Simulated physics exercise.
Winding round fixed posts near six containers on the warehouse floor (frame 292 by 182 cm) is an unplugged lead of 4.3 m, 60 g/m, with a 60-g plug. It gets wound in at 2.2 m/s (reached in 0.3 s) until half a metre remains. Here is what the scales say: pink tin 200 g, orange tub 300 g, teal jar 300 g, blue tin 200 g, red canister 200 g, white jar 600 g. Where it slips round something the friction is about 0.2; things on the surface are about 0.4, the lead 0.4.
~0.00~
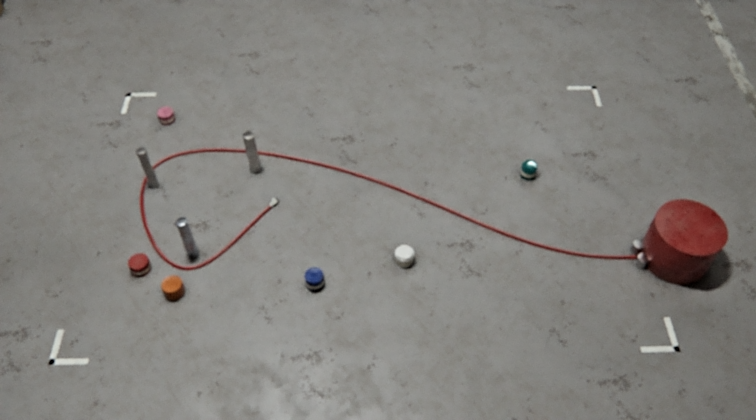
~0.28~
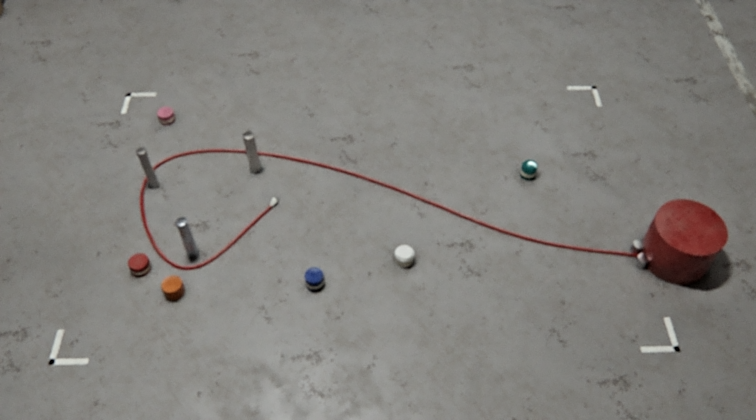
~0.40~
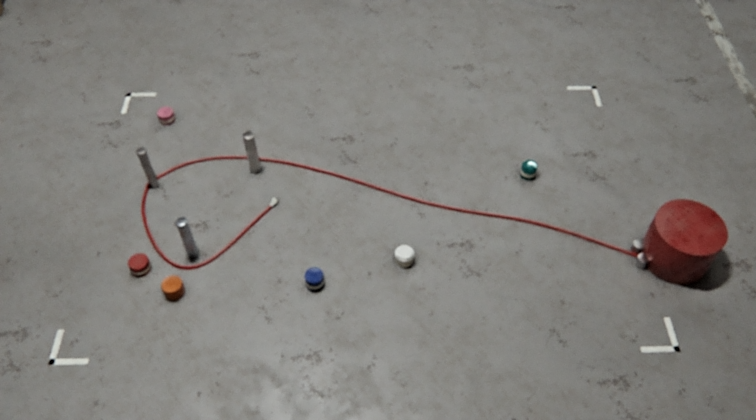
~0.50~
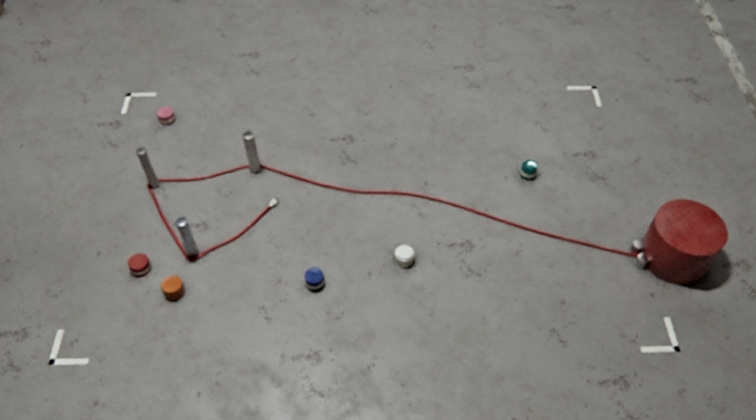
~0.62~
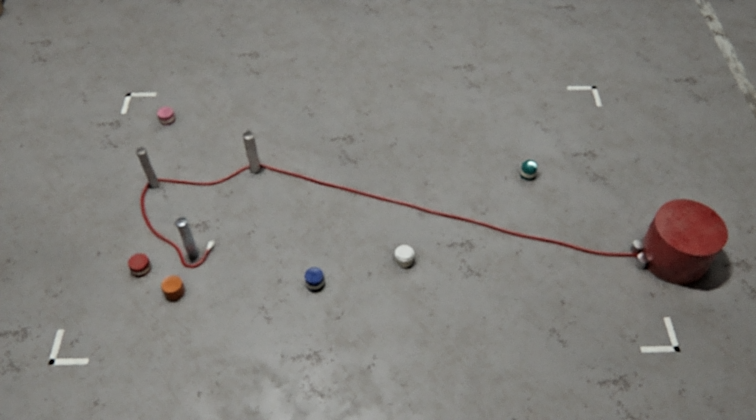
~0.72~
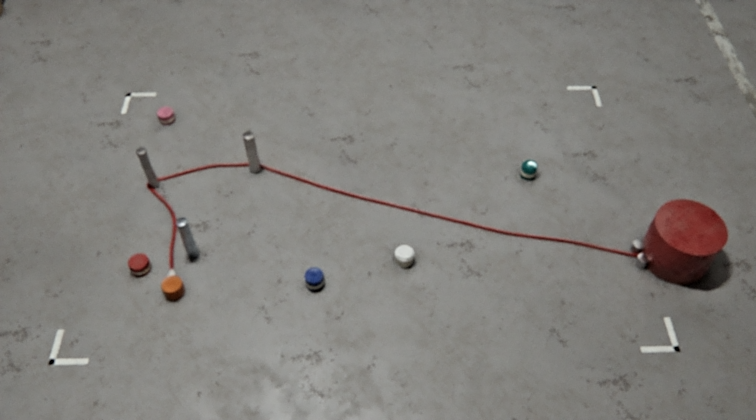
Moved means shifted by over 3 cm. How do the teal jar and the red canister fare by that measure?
Teal jar - counts as moved. Red canister - does not count.
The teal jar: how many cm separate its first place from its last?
Teal jar: 100 cm.
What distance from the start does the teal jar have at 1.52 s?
Roughly: Teal jar 30 cm.
After 1.1 s, plug at (316, 74); nothing else has moved.
After 1.5 s, plug at (662, 122); teal jar 29 cm off its start.
After 1.9 s, plug at (691, 328); teal jar on its side, 87 cm off its start at (689, 180).
After 2.3 s, plug at (695, 229); teal jar on its side, 98 cm off its start.
After 3.1 s, plug at (615, 256); teal jar on its side, 98 cm off its start at (708, 183), red canister 0 cm off its start at (138, 261).
